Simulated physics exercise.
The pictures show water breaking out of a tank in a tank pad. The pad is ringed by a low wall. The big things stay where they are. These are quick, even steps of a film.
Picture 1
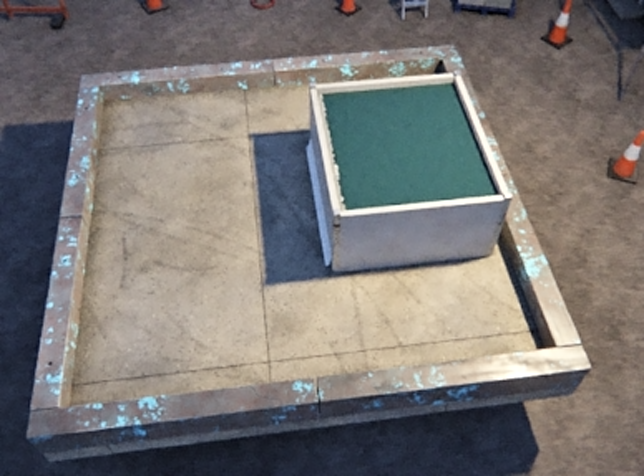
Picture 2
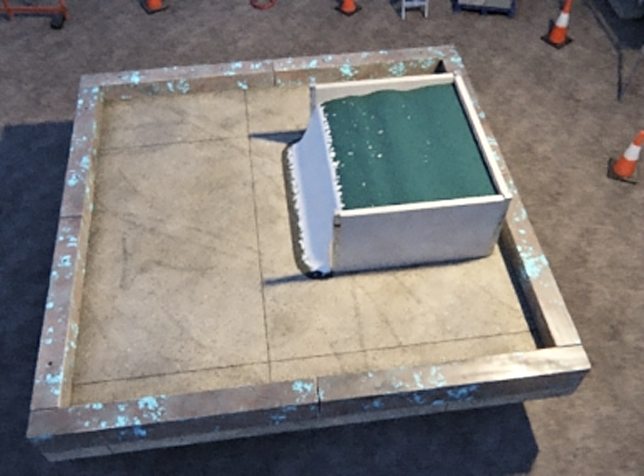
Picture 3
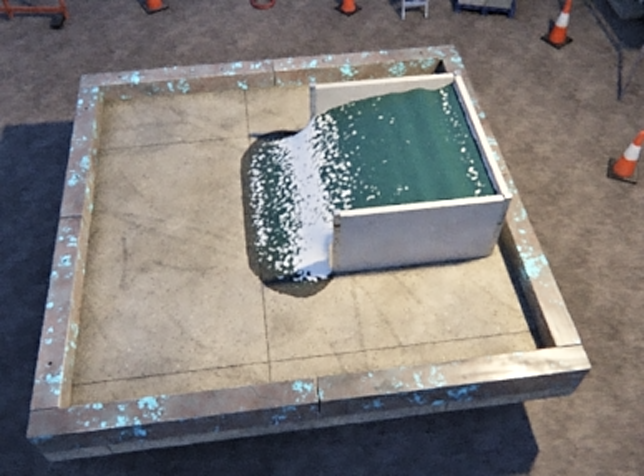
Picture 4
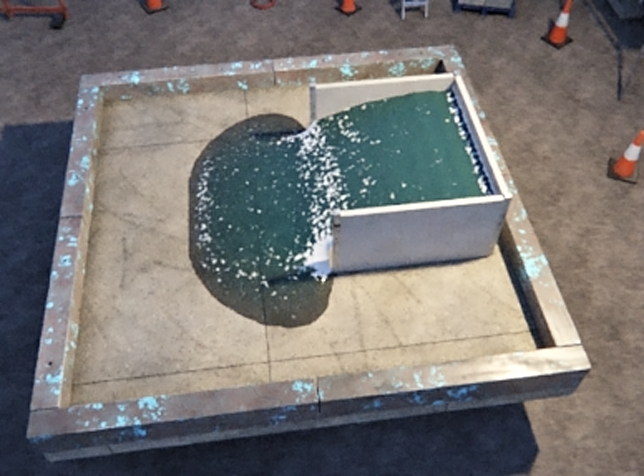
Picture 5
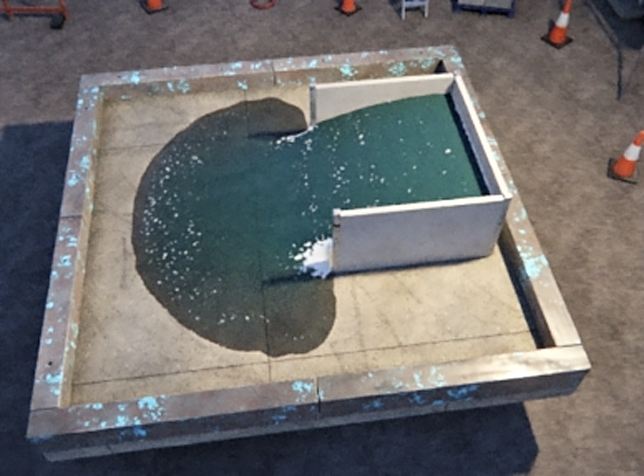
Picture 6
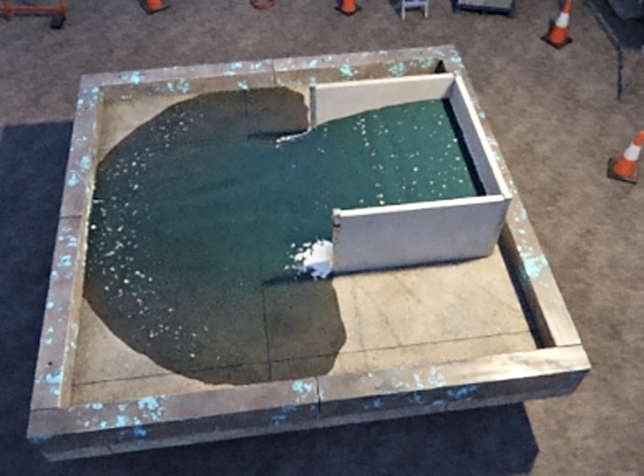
A tank of dark green water sat inside a low-walled pad until its left side opened, and the water poured out with white froth, spreading leftward across the floor in a widening rounded pool.
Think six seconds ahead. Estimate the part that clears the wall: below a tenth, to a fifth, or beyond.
The share lost is between a tenth and a fifth.
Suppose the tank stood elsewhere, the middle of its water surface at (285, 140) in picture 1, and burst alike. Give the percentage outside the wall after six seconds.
Some 28 per cent.
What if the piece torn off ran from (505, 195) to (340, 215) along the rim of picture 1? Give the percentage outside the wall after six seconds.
Roughly 30 per cent.
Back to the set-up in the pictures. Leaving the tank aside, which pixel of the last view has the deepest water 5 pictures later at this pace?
Around (92, 225).
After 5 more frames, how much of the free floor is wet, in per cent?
Close to 70 %.
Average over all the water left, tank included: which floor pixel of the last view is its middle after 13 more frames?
Near (209, 216).
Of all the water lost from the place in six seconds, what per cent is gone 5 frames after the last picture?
Some 15 per cent.
A moment on, water covers 55 % of the floor; the low wall has let 0 % over.
Next, water covers 60 % of the floor; the low wall has let 2 % over.
Then, water covers 60 % of the floor; the low wall has let 12 % over.
Later, water covers 80 % of the floor; the low wall has let 14 % over.
In the end, water covers 80 % of the floor; the low wall has let 14 % over.
